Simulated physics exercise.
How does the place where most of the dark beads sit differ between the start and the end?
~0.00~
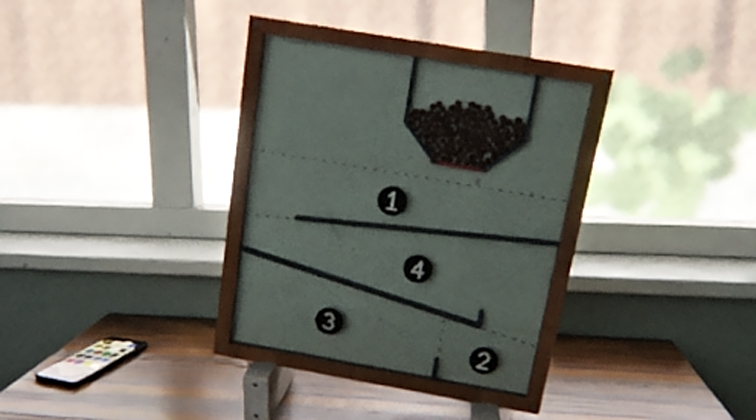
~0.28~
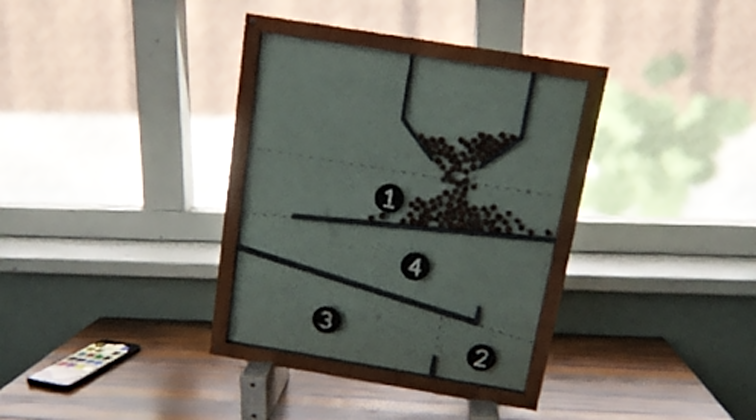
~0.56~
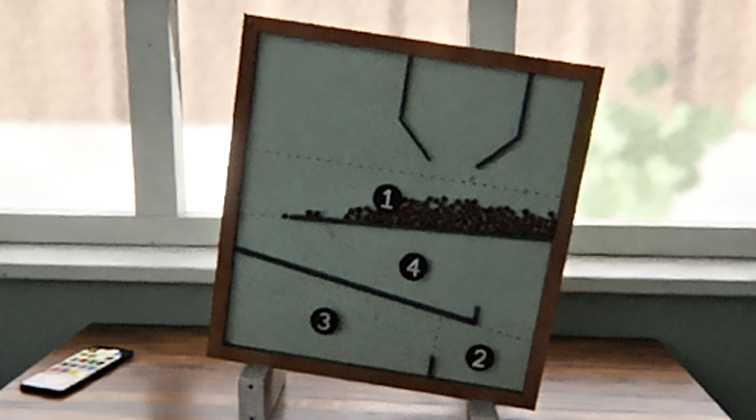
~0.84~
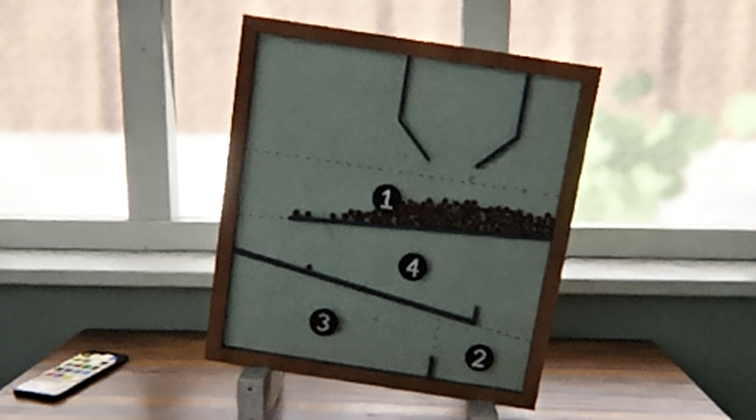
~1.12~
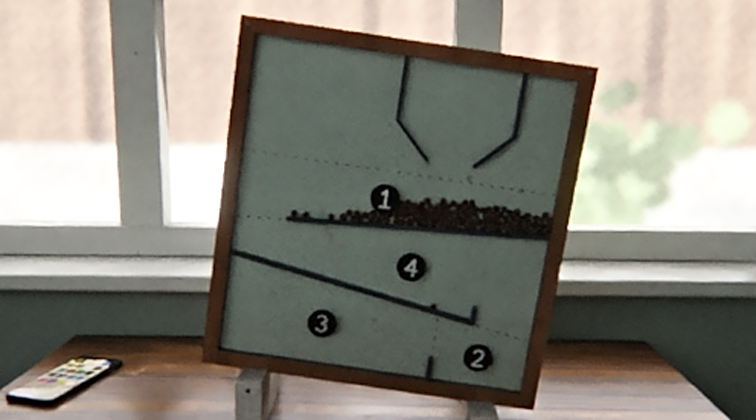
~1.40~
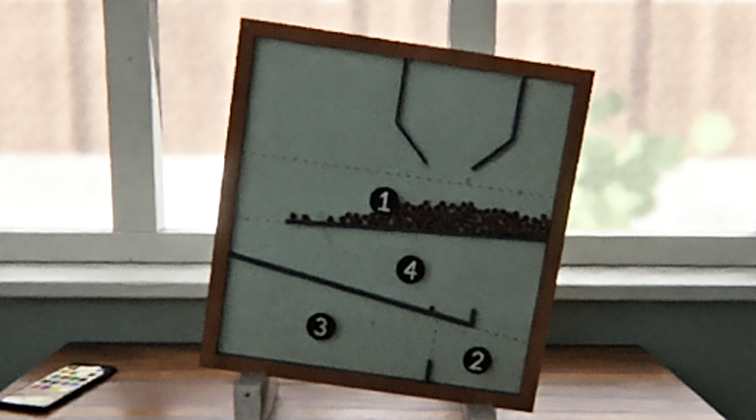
At the start the beads are packed together in the hopper at the top of the case. By the end, nearly all of them lie lower down, spread in a low heap along the upper shelf beneath the empty hopper.
